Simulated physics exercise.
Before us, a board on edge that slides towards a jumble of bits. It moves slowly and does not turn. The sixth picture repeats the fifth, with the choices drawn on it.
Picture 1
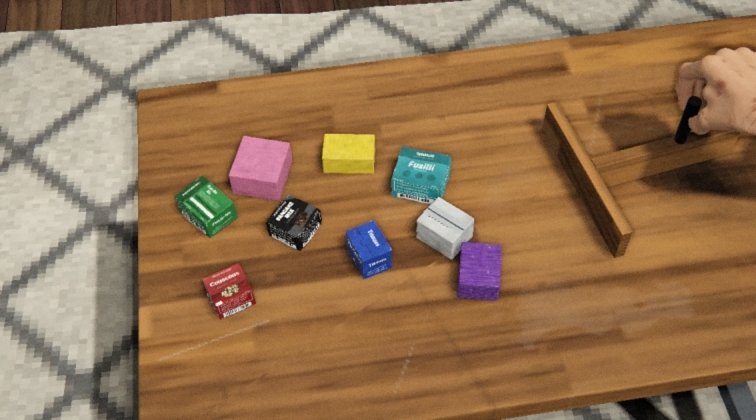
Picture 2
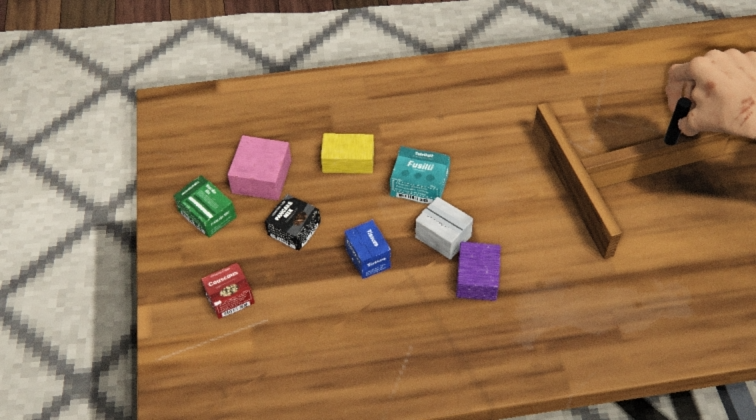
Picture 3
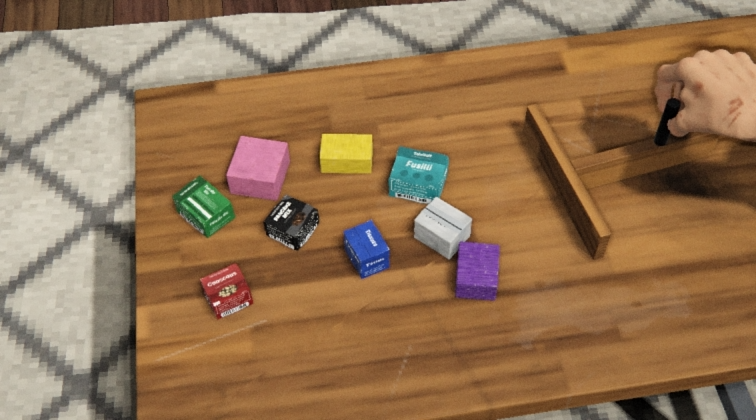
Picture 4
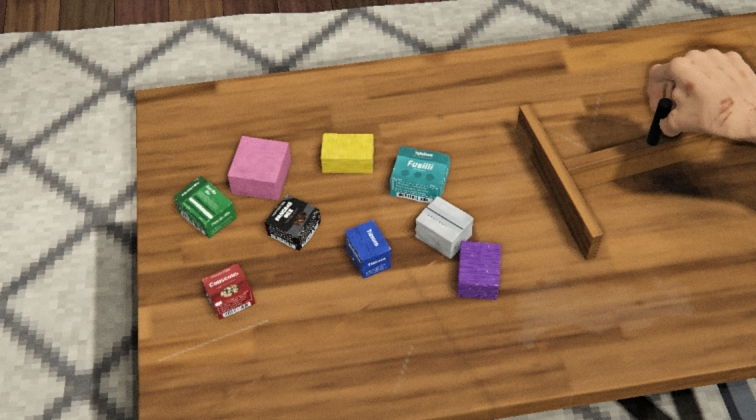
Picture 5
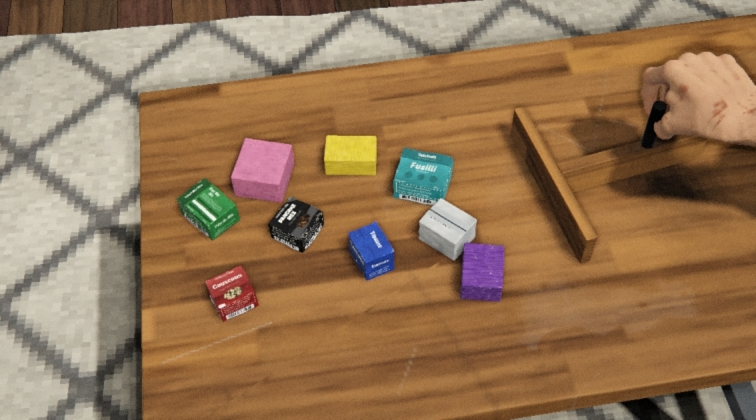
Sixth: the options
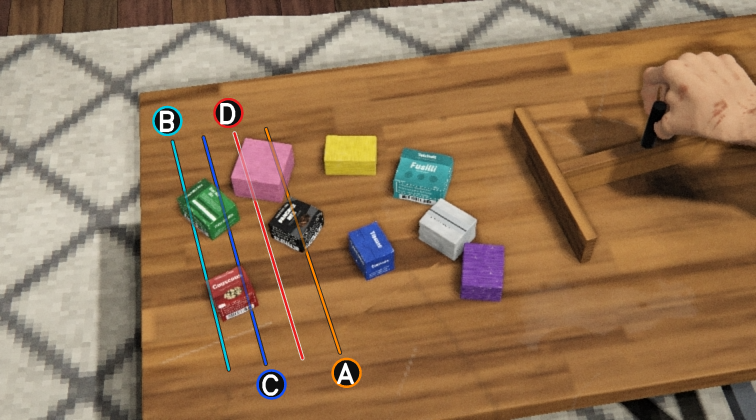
Hand sliding an upright wooden board slowly leftward across a wooden table, with nine small colourful boxes and blocks sitting still.
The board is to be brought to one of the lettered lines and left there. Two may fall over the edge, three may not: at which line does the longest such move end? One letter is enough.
C.
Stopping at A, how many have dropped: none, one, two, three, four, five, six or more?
The count is none.
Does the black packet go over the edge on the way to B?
Yes.
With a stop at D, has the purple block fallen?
By then, no.
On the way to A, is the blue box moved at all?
Yes.
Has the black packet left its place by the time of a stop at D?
Yes.
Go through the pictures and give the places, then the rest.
The first picture shows green box (206, 207); yellow block (349, 154); purple block (479, 271).
The second picture shows board (578, 165); turquoise packet (420, 176).
The third picture shows board (568, 166); pink block (259, 168).
The fourth picture shows board (559, 167); black packet (294, 223).
The fifth picture shows board (554, 170); green box (208, 210); yellow block (351, 156); purple block (482, 272).
On the marked copy, A at (300, 231); B at (198, 245); C at (232, 241); D at (265, 236).
With C. Early on, board (440, 185); purple block (453, 289); white box (417, 230).
Further on, board (324, 202); green box (196, 216); pink block (224, 174).
At the end, board (231, 215); pink block over the edge; green box over the edge; two fallen.
As for the rest, A is within the limit but short; B drops three; D is within the limit but short.
